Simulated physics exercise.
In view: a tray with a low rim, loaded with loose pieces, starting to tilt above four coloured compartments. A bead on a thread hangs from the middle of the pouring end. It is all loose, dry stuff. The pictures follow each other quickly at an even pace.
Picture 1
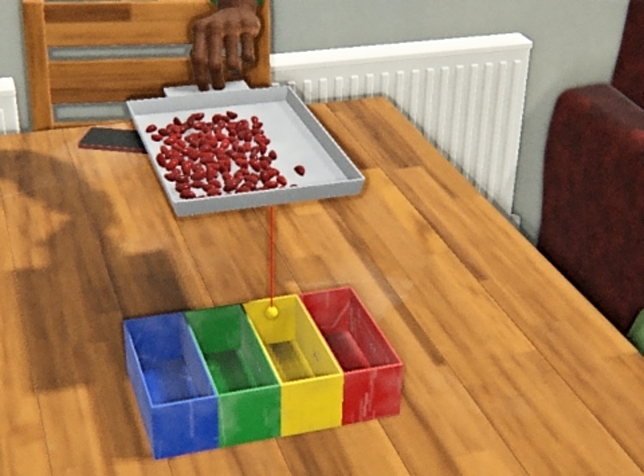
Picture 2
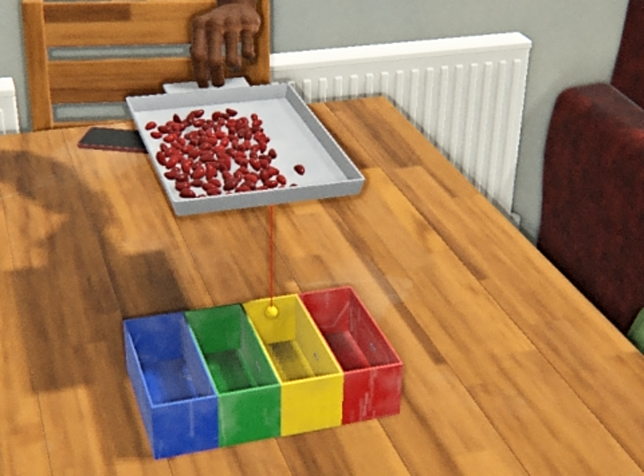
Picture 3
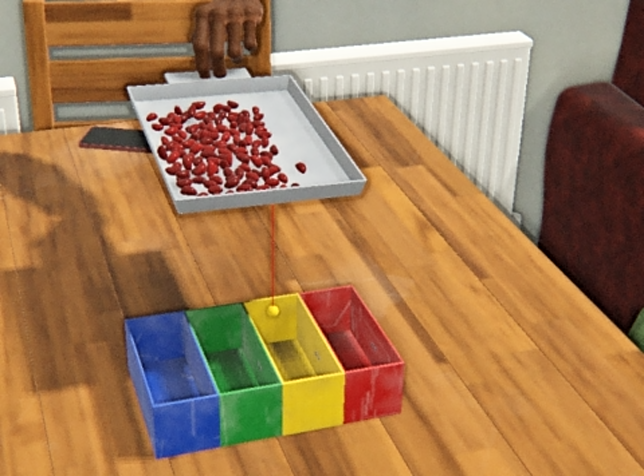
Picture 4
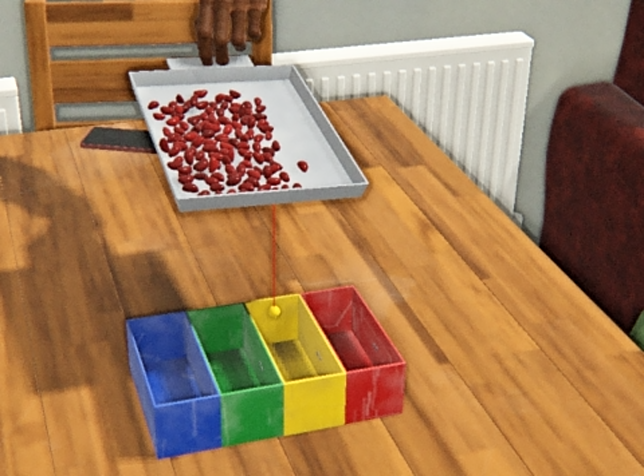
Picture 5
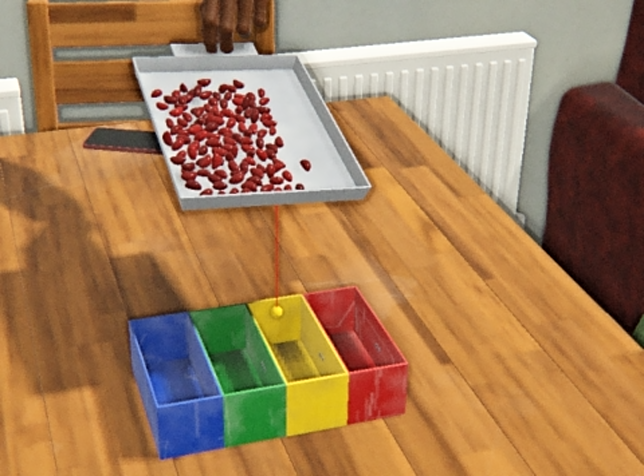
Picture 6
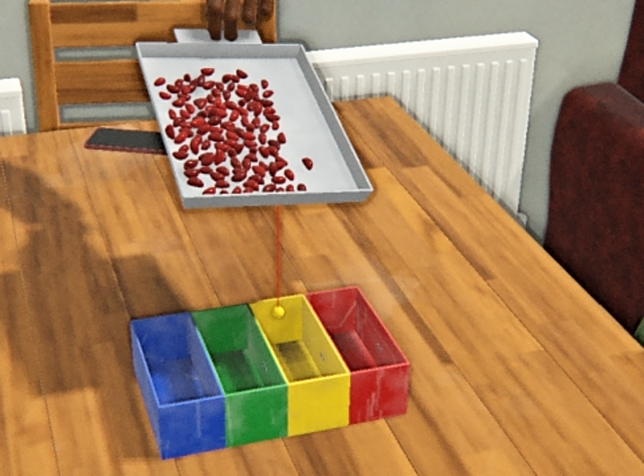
On a wooden table, a hand gradually raising the back of a tray of red beans above blue, green, yellow and red compartments.
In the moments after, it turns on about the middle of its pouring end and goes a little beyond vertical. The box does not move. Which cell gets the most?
The red cell gets the most.
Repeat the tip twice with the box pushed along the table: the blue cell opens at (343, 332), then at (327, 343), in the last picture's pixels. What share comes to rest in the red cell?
Near 0 % and 0 %.
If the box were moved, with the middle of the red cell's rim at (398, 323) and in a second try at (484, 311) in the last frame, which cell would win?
First yellow, then green.
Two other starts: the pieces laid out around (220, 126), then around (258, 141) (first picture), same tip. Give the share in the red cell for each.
First some 60, then 70 per cent.
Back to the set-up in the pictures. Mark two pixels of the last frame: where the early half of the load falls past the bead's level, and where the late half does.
First near (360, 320), later near (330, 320).
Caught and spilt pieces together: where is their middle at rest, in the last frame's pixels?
Close to (354, 380).
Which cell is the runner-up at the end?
In second place: The yellow one.
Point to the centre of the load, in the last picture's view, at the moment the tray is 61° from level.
Roughly at (292, 151).
Soon after the last picture, tray tipped steeply; nearly all on the tray; a stray few in the red cell.
A little later, tray tipped past a quarter turn; most on the tray; a small part in the red cell; a stray few in the yellow cell; a small part falling or outside the box.
Later still, tray tipped past a quarter turn; about two thirds in the red cell; about a quarter in the yellow cell; a stray few in the green cell; a small part falling or outside the box.
At rest, tray tipped past a quarter turn; about two thirds in the red cell; about a quarter in the yellow cell; a stray few in the green cell; none in the blue cell; a small part outside the box.
